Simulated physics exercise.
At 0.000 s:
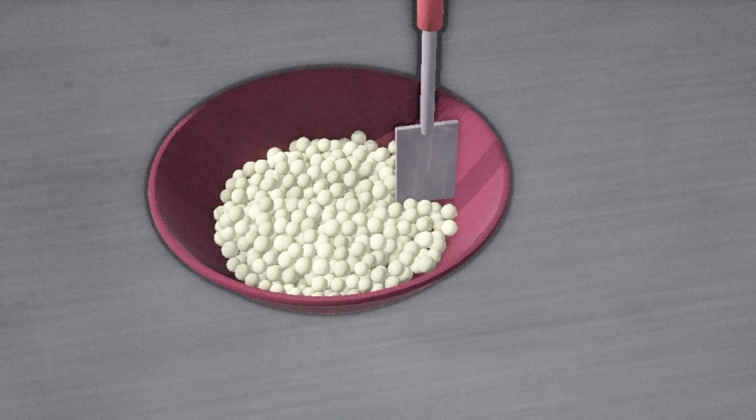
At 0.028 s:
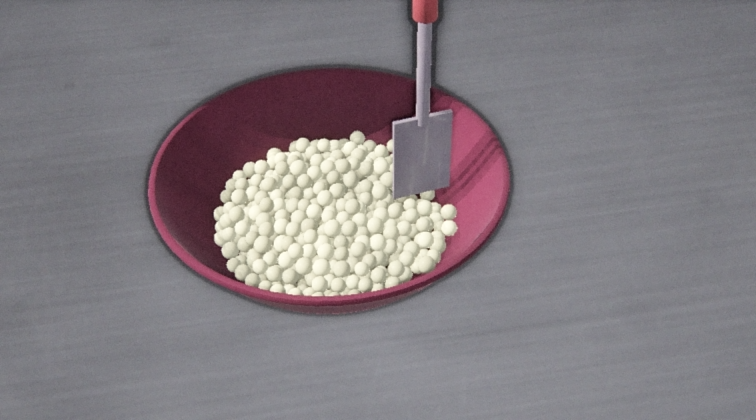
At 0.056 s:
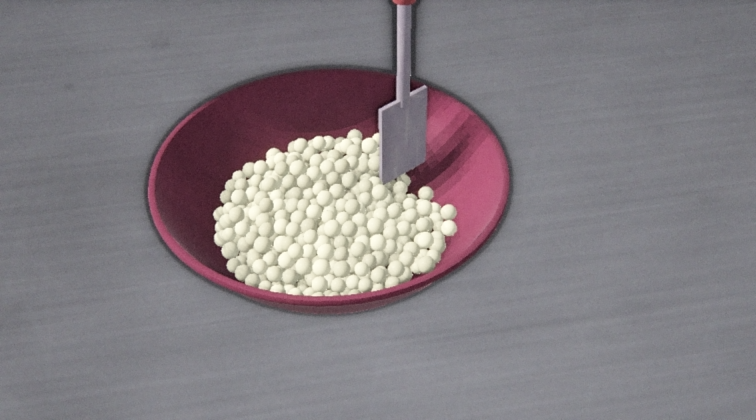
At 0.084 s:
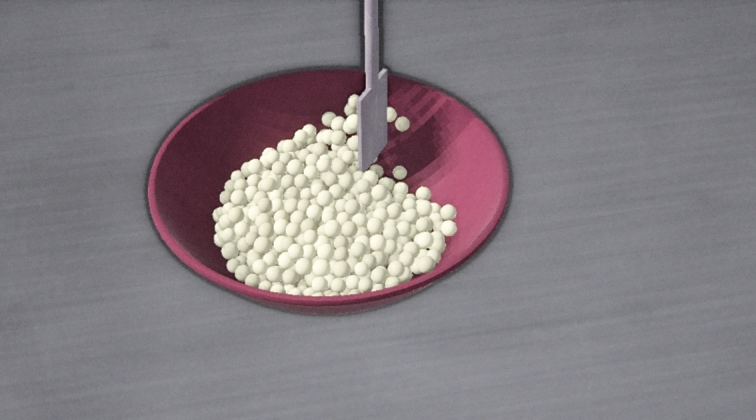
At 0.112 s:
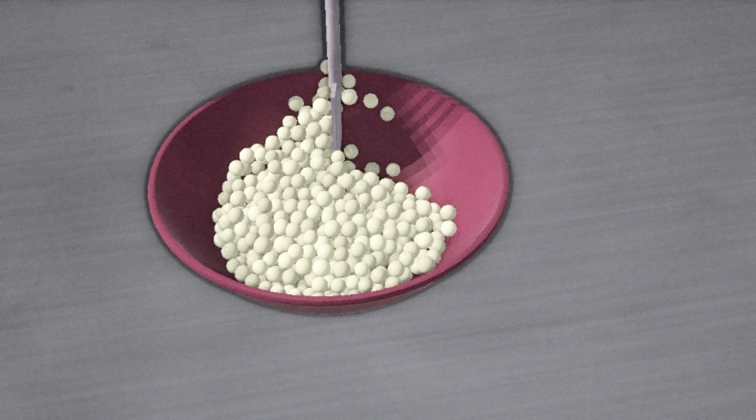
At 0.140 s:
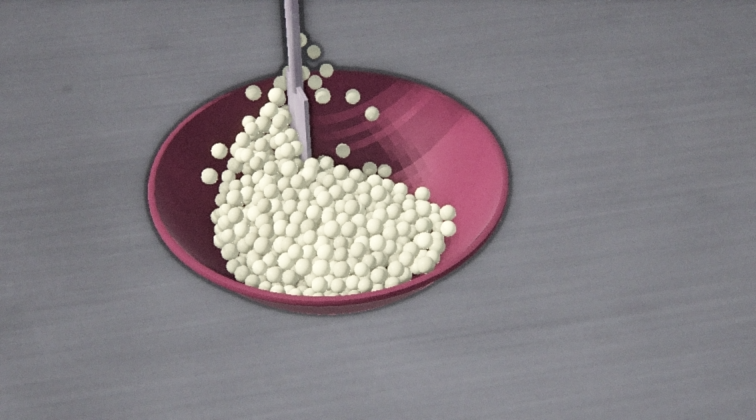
A wide maroon bowl of small cream beads sat still on a gray table while an upright, red-handled metal spatula swept from right to left along its far side, pushing up beads and scattering some.
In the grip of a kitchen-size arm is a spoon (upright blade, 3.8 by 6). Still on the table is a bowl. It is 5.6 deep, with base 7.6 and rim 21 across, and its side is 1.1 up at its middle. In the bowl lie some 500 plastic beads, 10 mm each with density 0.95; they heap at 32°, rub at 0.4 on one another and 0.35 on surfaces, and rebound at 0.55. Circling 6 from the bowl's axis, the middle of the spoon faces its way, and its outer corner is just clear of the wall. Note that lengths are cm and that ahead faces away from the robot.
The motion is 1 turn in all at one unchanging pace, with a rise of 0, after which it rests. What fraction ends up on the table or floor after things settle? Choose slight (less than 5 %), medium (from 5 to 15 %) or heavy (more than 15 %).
The share is heavy.
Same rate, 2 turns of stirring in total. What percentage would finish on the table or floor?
In that case some 30 per cent.
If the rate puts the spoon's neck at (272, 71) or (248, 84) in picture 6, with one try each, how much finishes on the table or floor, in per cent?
About 25 and 30 %.
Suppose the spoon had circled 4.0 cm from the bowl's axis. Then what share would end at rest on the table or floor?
Roughly 5 percent, I'd expect.
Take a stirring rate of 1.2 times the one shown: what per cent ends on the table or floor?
Close to 25 in a hundred.
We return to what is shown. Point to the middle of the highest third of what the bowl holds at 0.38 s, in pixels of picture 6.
Near pixel (394, 245).
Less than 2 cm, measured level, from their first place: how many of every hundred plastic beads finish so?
Near 40 % of the pieces.
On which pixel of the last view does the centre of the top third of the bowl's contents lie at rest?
(355, 192).
By 0.26 s, 197° round, highest piece 9 above the table; 477 in the bowl, 4 on the table or floor, 24 in flight or on the tool.
By 0.38 s, 295° round, highest piece 9 above the table; 443 in the bowl, 32 on the table or floor, 30 in flight or on the tool.
By 0.63 s, 0° round, highest piece 4 above the table; 406 in the bowl, 99 on the table or floor.
By 1.33 s, 0° round, highest piece 4 above the table; 406 in the bowl, 99 on the table or floor.
Final count, 406 in the bowl, 99 on the table or floor. That is 20 % on the table or floor.
